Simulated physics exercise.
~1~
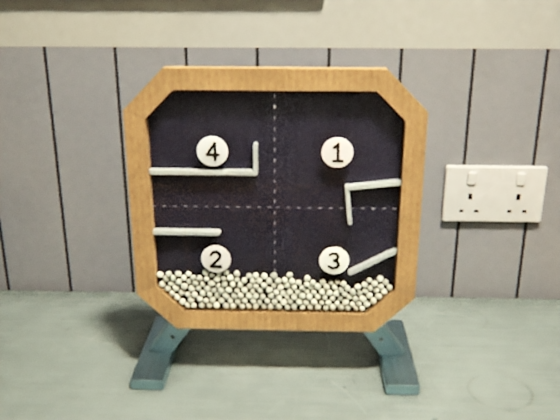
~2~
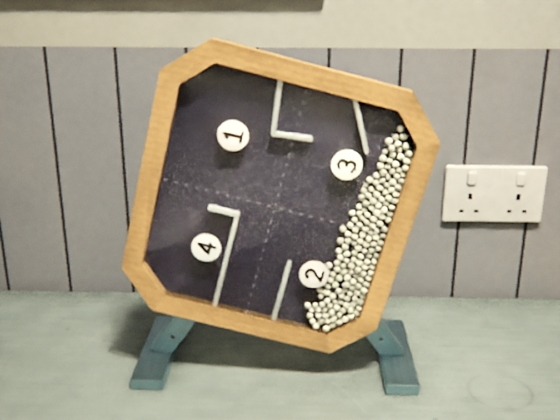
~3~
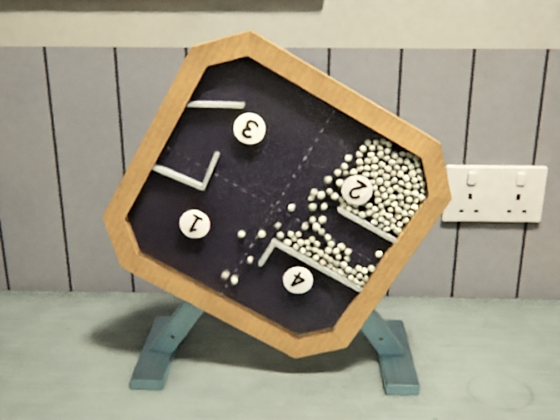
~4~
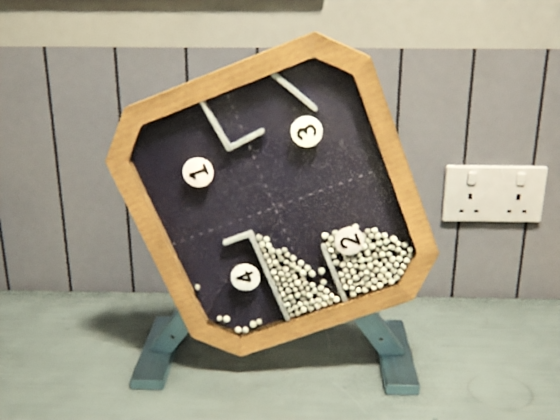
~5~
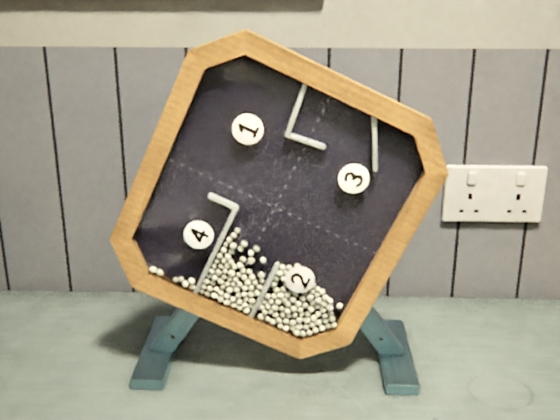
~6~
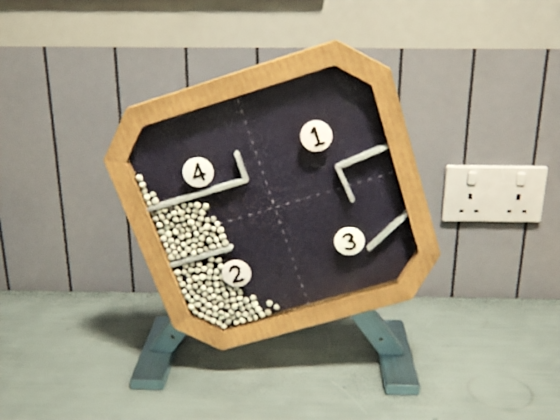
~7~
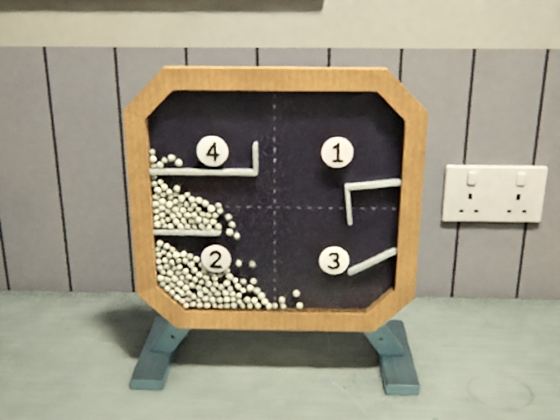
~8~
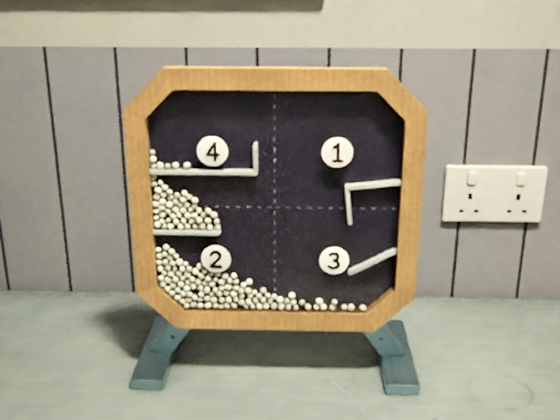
An octagonal wooden frame with a dark panel, holding small whitish beads, stands upright on teal feet on a pale green surface, seen straight on before grey panelling and a white double socket. Four numbered white discs and pale ledges mark its quarters, and the beads lie level along the bottom. The frame turns far anticlockwise, and the beads pile on the right, some spilling across the ledges. It swings back clockwise, the beads shifting to the lower left. Level again, it holds beads on the left ledges, while the rest slide rightward into a slope along the bottom.
